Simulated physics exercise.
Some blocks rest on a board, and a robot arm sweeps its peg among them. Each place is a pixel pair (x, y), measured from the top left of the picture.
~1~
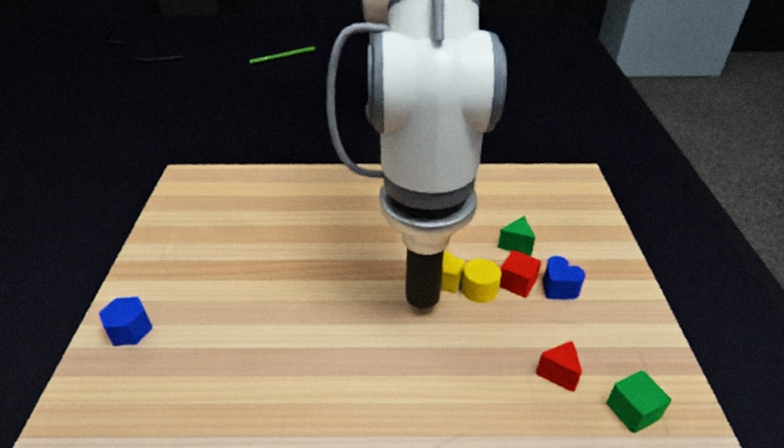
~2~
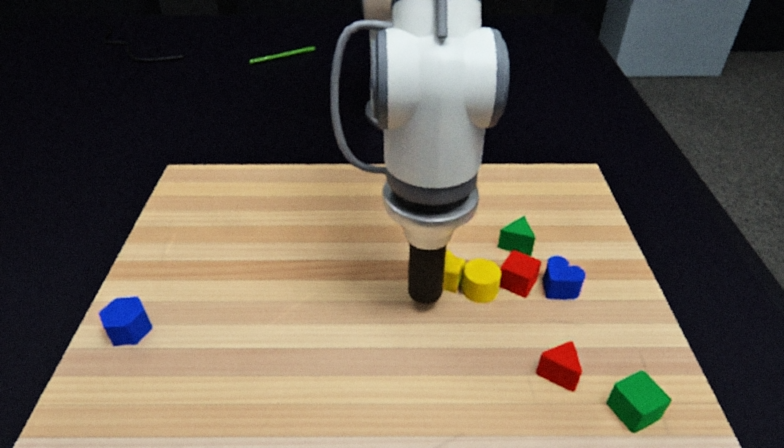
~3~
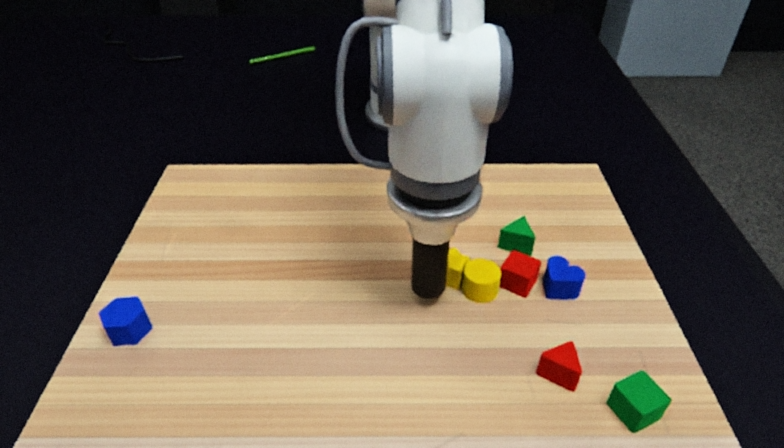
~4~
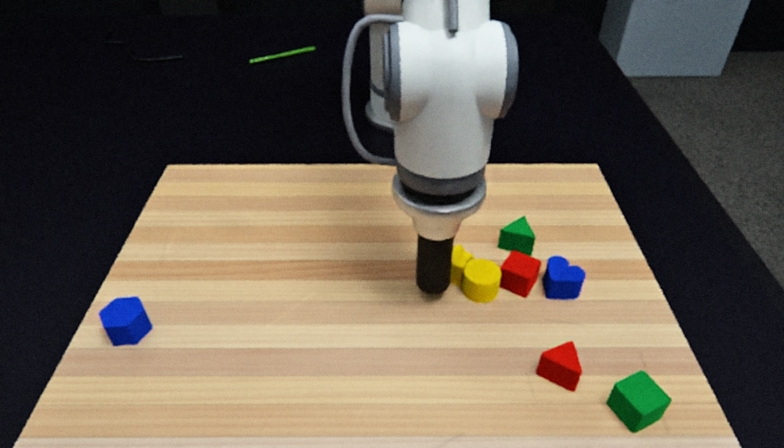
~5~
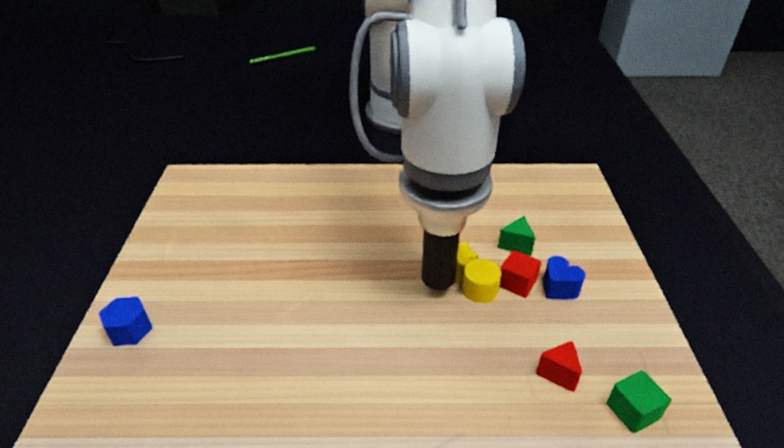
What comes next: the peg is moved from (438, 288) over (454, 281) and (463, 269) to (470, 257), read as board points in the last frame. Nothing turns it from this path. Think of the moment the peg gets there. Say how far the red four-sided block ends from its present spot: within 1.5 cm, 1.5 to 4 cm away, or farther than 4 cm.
Ends under 1.5 cm away.
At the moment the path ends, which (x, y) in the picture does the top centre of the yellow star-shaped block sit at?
I expect it at (485, 223).
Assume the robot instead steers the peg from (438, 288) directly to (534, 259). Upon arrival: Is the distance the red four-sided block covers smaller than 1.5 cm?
No
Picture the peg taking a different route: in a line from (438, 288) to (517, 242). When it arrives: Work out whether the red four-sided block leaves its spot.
By then it is displaced.
What follows on the original path. Halfway along, peg (460, 265); yellow star-shaped block (474, 239); yellow round block (493, 269); red four-sided block (529, 264), turned 20° anticlockwise.
At the end, peg (471, 248); yellow star-shaped block (485, 223); yellow round block (493, 269); green triangle in place; red four-sided block (529, 264), turned 20° anticlockwise.
